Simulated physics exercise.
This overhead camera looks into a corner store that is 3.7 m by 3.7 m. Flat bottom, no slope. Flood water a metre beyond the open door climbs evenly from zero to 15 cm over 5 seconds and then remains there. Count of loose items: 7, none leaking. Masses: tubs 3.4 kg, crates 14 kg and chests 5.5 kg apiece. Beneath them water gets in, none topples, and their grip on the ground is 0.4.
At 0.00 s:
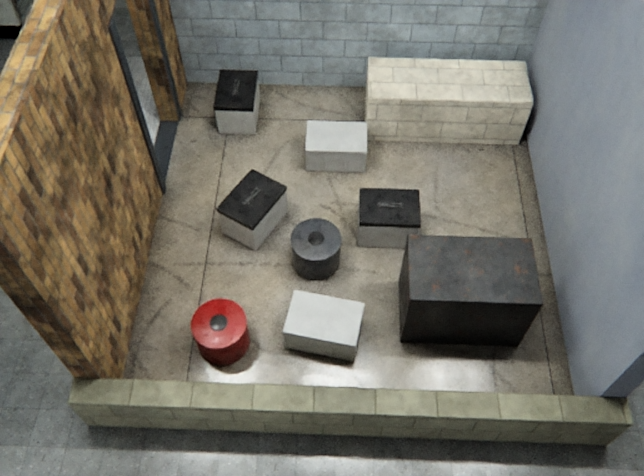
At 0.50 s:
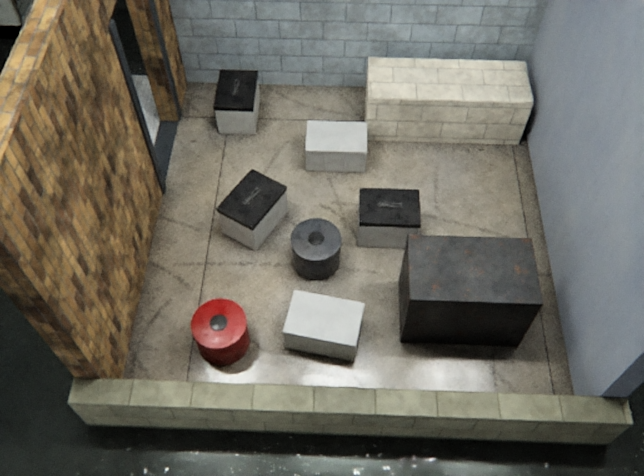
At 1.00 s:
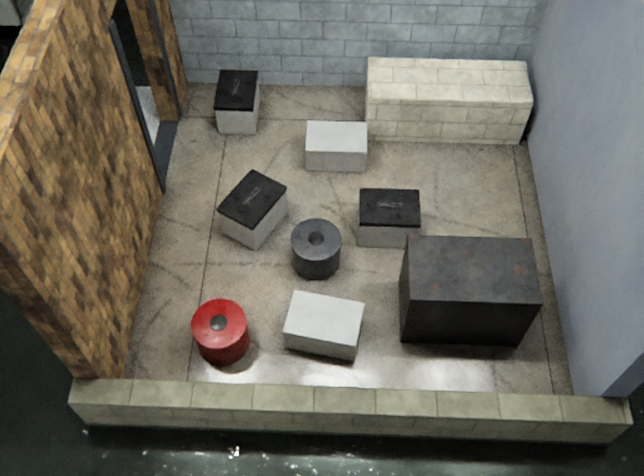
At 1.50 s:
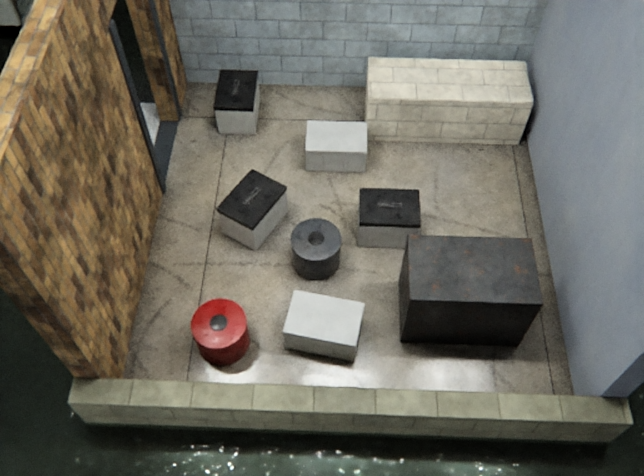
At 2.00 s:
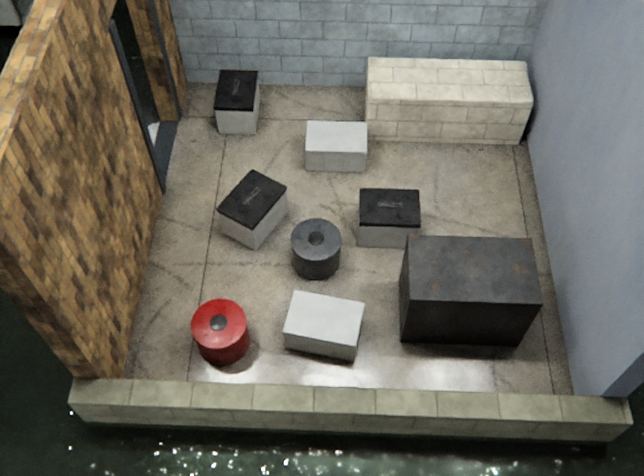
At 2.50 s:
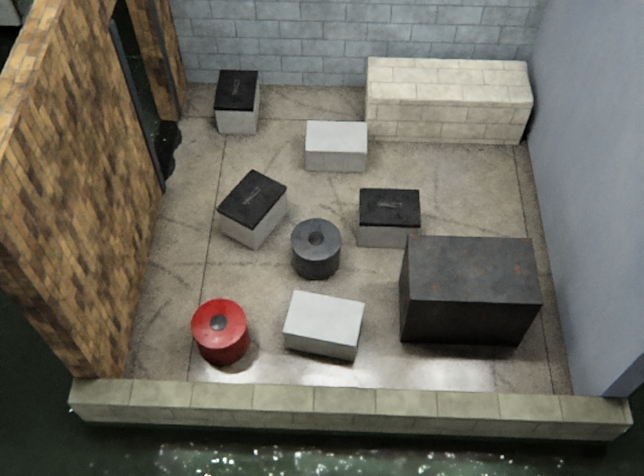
At the start, a red tub, a gray drum, pale crates and black-topped chests sit on a dry floor bounded by walls and a low ledge. Dark, glinting water then appears outside the ledge, and finally a little shows at the left doorway, while the items stay still.
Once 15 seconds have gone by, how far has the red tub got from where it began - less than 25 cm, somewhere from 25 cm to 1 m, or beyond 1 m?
The red tub has got somewhere from 25 cm to 1 m.
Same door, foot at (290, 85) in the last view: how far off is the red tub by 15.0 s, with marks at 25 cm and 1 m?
Outcome - red tub: Well off.
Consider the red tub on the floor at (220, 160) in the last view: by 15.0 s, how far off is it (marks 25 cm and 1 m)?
It goes a long way.
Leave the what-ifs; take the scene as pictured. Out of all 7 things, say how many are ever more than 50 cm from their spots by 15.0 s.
6.
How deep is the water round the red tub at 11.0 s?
Around 3 cm.
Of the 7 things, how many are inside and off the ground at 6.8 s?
At that instant the tally stands at 1.
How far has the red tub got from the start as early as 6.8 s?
By that time, close to 0 cm.
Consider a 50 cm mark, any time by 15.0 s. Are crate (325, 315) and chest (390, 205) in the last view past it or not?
In turn: Less, past it.
After 3.5 s the red tub is near (219, 323), 0.0 m from its start, aground; 0 afloat.
After 6.8 s the red tub is near (219, 323), 0.0 m from its start, aground; 1 afloat.
After 11.0 s the red tub is near (203, 331), 0.1 m from its start, afloat; 5 afloat.
After 15.0 s the red tub is near (155, 287), 0.6 m from its start, afloat; 7 afloat.
